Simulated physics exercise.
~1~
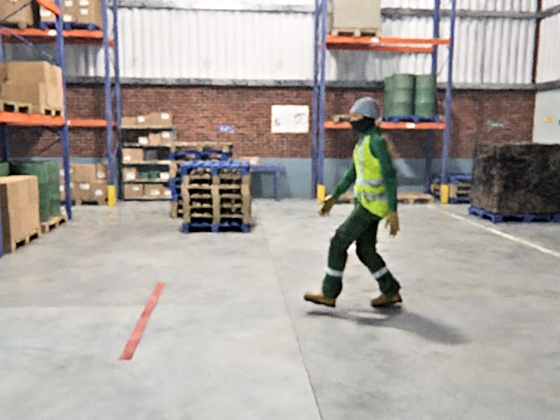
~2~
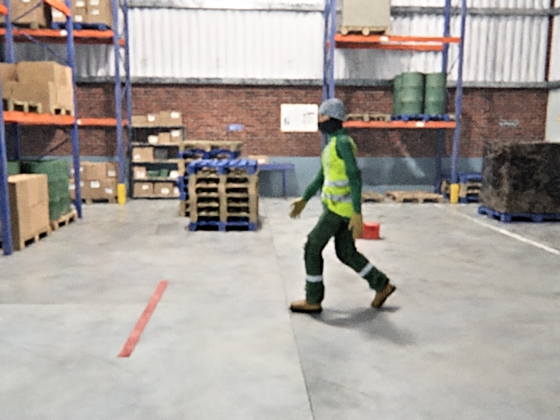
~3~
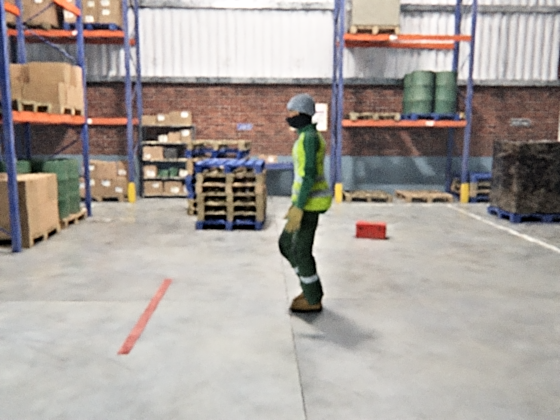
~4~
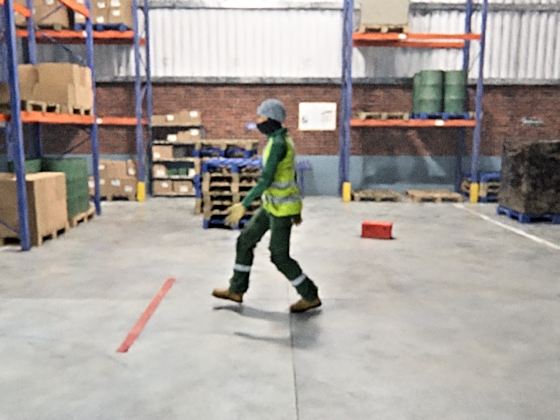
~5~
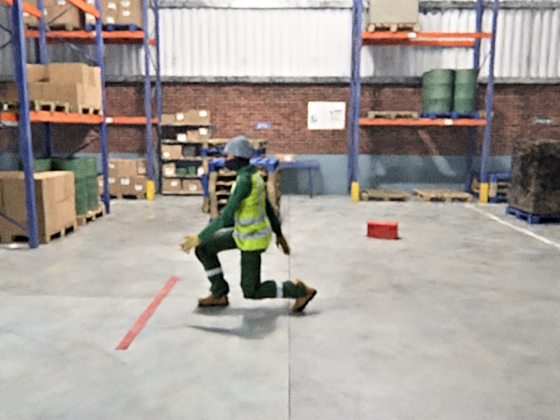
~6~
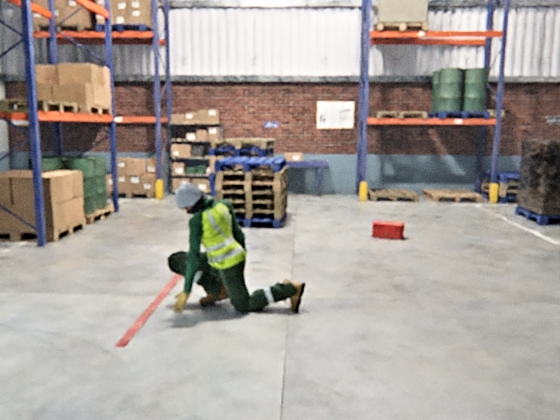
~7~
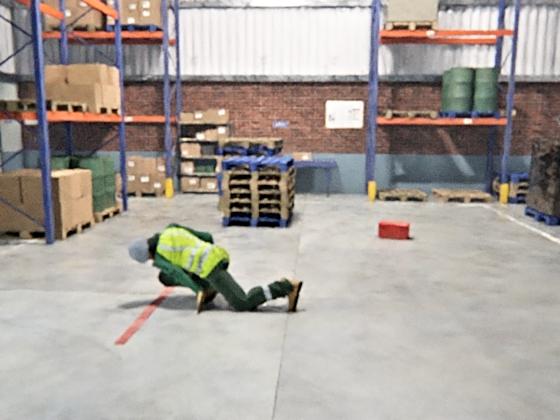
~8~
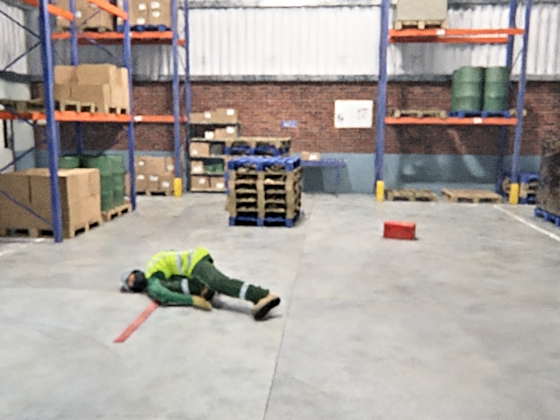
In a warehouse with tall racks and stacked pallets, a person in a high-visibility vest walks left toward a red floor strip, sinks to one knee, folds forward and ends lying on the floor, head and chest across the strip, hips short of it.
